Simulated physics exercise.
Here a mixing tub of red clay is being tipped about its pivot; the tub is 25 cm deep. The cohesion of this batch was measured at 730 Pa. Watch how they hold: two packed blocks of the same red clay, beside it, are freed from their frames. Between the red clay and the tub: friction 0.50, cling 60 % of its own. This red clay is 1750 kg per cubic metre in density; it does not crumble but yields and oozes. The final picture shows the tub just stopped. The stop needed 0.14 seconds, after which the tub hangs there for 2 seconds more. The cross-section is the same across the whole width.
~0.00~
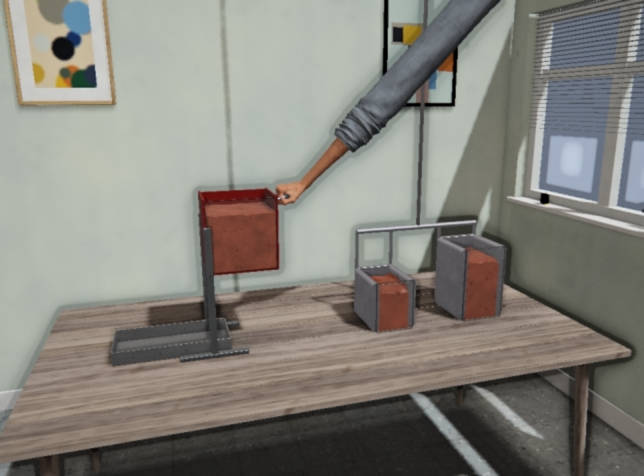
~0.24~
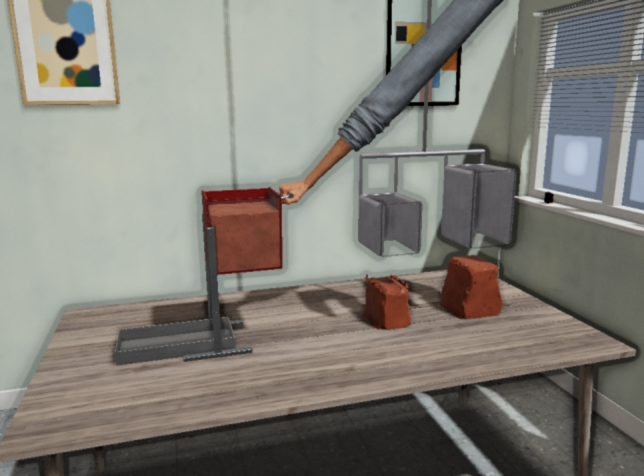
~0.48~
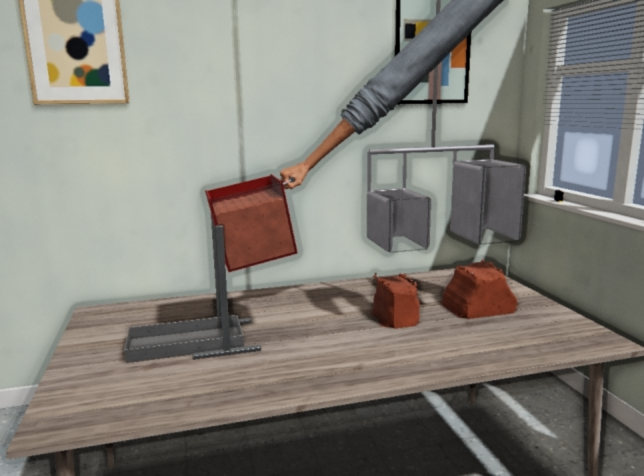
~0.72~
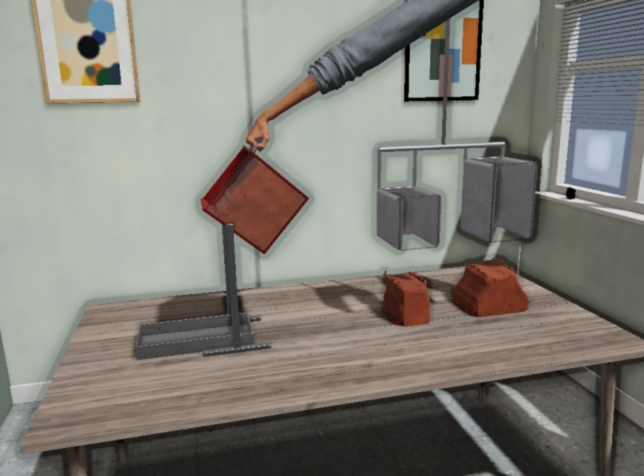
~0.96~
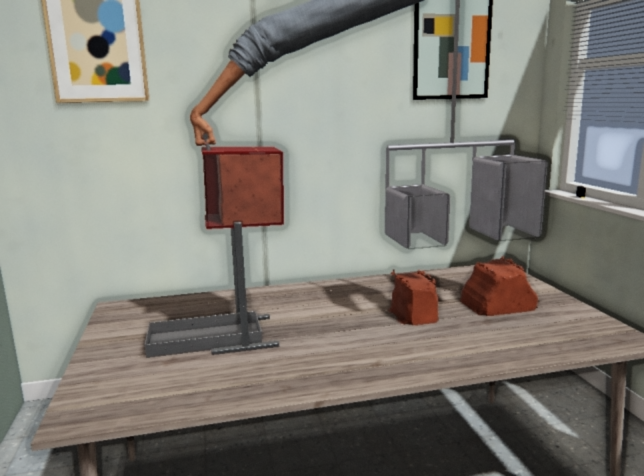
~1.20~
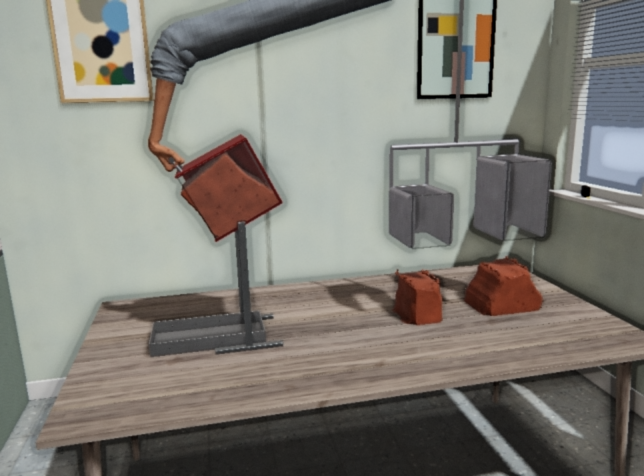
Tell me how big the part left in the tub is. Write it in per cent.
I would say about 9 percent.
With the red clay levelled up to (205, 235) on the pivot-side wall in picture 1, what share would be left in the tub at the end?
It would be close to 12 percent.
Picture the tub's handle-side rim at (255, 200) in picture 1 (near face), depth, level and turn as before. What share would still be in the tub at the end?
I'd put it at close to 10 per cent.
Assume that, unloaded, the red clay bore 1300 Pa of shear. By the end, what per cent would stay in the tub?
I'd expect about 12 percent.
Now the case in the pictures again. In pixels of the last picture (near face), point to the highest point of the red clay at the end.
Peak location: Approx. (270, 193).
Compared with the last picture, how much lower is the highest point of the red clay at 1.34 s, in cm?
About 12 cm.
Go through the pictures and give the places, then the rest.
Handle-side rim at (275, 197), tilt 0 degrees; crest of the red clay at (271, 211); block heights 16 cm, 25 cm (left to right), in the first frame.
Handle-side rim at (279, 197), tilt 0 degrees; crest of the red clay at (275, 211); block heights 16 cm, 21 cm (left to right), in the second frame.
Handle-side rim at (280, 183), tilt 11 degrees; crest of the red clay at (278, 199); block heights 16 cm, 18 cm (left to right), in the third frame.
Handle-side rim at (249, 152), tilt 49 degrees; crest of the red clay at (262, 165); block heights 16 cm, 18 cm (left to right), in the fourth frame.
Handle-side rim at (204, 155), tilt 88 degrees; crest of the red clay at (246, 156); block heights 16 cm, 18 cm (left to right), in the fifth frame.
Handle-side rim at (177, 179), tilt 117 degrees; crest of the red clay at (224, 157); block heights 16 cm, 18 cm (left to right), in the sixth frame.
After 1.34 s, the tub is at 117 degrees and holds 52 %.
After 1.51 s, the tub is at 117 degrees and holds 27 %.
After 1.68 s, the tub is at 117 degrees and holds 14 %.
After 1.85 s, the tub is at 117 degrees and holds 9 %.
After 3.20 s, the tub is at 117 degrees and holds 9 %.
